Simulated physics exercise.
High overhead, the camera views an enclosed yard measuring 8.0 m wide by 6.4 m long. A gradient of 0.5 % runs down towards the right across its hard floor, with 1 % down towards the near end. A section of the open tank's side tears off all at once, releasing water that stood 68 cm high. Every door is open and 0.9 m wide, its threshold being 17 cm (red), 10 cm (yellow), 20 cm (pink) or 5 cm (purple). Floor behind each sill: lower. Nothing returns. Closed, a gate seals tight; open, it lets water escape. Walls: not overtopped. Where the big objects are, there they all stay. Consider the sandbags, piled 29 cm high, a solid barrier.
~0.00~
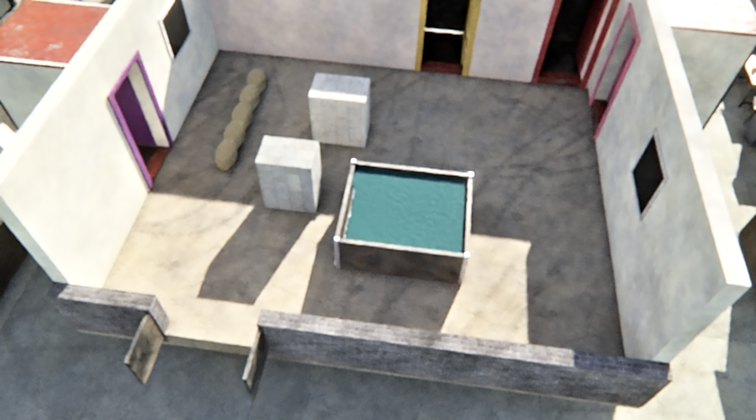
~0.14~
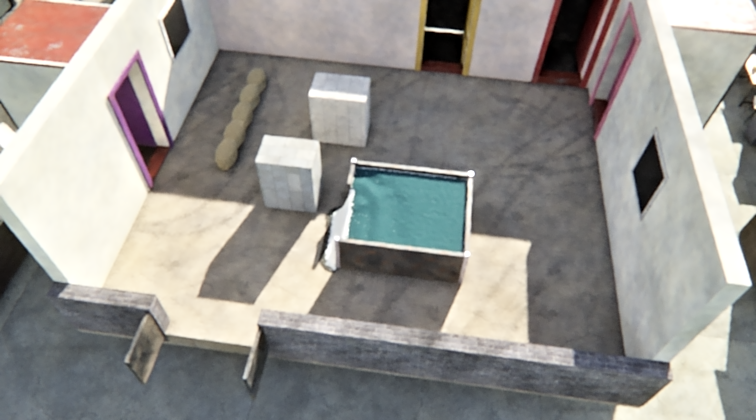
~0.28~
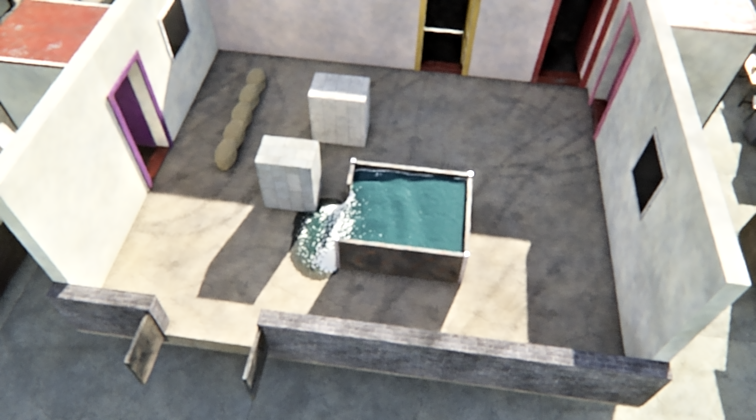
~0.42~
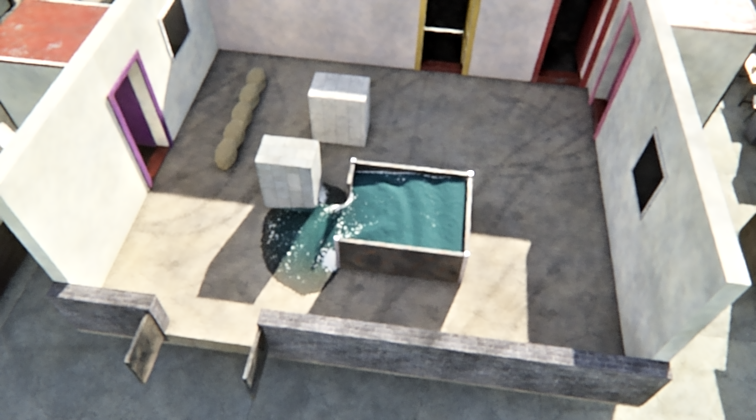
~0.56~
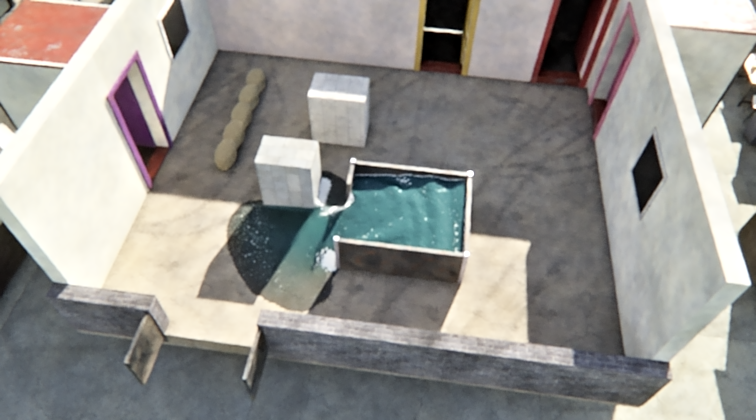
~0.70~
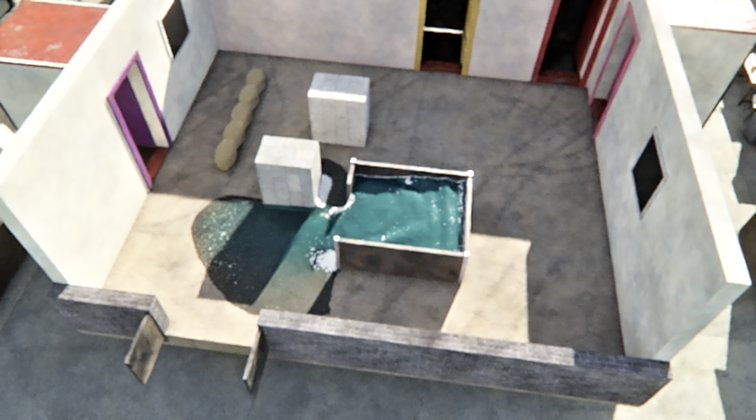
Water bursts from the left side of the open tank and spreads left across the yard floor.
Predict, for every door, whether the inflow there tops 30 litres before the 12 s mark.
Prediction: At the red door it falls short of 30 litres; at the yellow door it falls short of 30 litres; at the pink door it falls short of 30 litres; at the purple door it tops 30 litres.
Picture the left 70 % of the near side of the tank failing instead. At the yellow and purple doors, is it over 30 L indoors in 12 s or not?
At the yellow door the limit is not exceeded; at the purple door it is not exceeded.
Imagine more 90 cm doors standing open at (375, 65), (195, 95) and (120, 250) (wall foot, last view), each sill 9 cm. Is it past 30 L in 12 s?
So, in the order given, it's shy of the mark, then shy of the mark, then beyond the mark.
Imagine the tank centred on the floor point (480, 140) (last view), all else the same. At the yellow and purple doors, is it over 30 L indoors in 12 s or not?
Result - yellow door does not exceed it, purple door does not exceed it.
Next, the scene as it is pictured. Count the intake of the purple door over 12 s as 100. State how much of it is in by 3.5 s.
By that time, around 50 per cent.
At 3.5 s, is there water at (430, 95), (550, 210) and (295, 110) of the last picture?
The first point is not yet hit, the second is not yet hit and the third is not yet hit.
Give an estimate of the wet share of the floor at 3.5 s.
Wet share: About 30 %.
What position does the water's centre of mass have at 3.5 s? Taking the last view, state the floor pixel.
I'd put it close to (272, 232).
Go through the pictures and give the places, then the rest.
In the first frame, the open tank at (406, 209) is whole and still, 68 cm deep.
In the second frame, water pours out at (346, 228) and has run 0.6 m, to (330, 266); typically 9 cm deep outside, 68 cm at the open tank's back.
In the third frame, the front is at (297, 262), 0.9 m from the gap at (346, 230); 1.0 m2 of floor is under water; 68 cm left at the back of the open tank.
In the fourth frame, water pours out at (346, 230) and has run 1.4 m, to (268, 221); typically 10 cm deep outside, 68 cm at the open tank's back.
In the fifth frame, the front is at (238, 215), 1.9 m from the gap at (346, 231); 3.0 m2 of floor is under water; 64 cm left at the back of the open tank.
In the sixth frame, water pours out at (346, 231) and has run 2.5 m, to (197, 228); typically 6 cm deep outside, 57 cm at the open tank's back.
After 1.4 s water covers 20 % of the floor and is deepest (34 cm) near (334, 248); red door not reached, yellow door not reached, pink door not reached, purple door not reached.
After 2.2 s water covers 25 % of the floor and is deepest (40 cm) near (107, 278); red door not reached, yellow door not reached, pink door not reached, purple door 14 cm at the sill, 12 L in.
After 3.5 s water covers 30 % of the floor and is deepest (22 cm) near (92, 309); red door not reached, yellow door not reached, pink door not reached, purple door 11 cm at the sill, 48 L in.
After 7.0 s water covers 50 % of the floor and is deepest (12 cm) near (92, 309); red door not reached, yellow door not reached, pink door not reached, purple door 8 cm at the sill, 85 L in.
After 12.0 s water covers 75 % of the floor and is deepest (6 cm) near (156, 200); red door not reached, yellow door 1 cm at the sill, 0 L in, pink door not reached, purple door 6 cm at the sill, 95 L in.
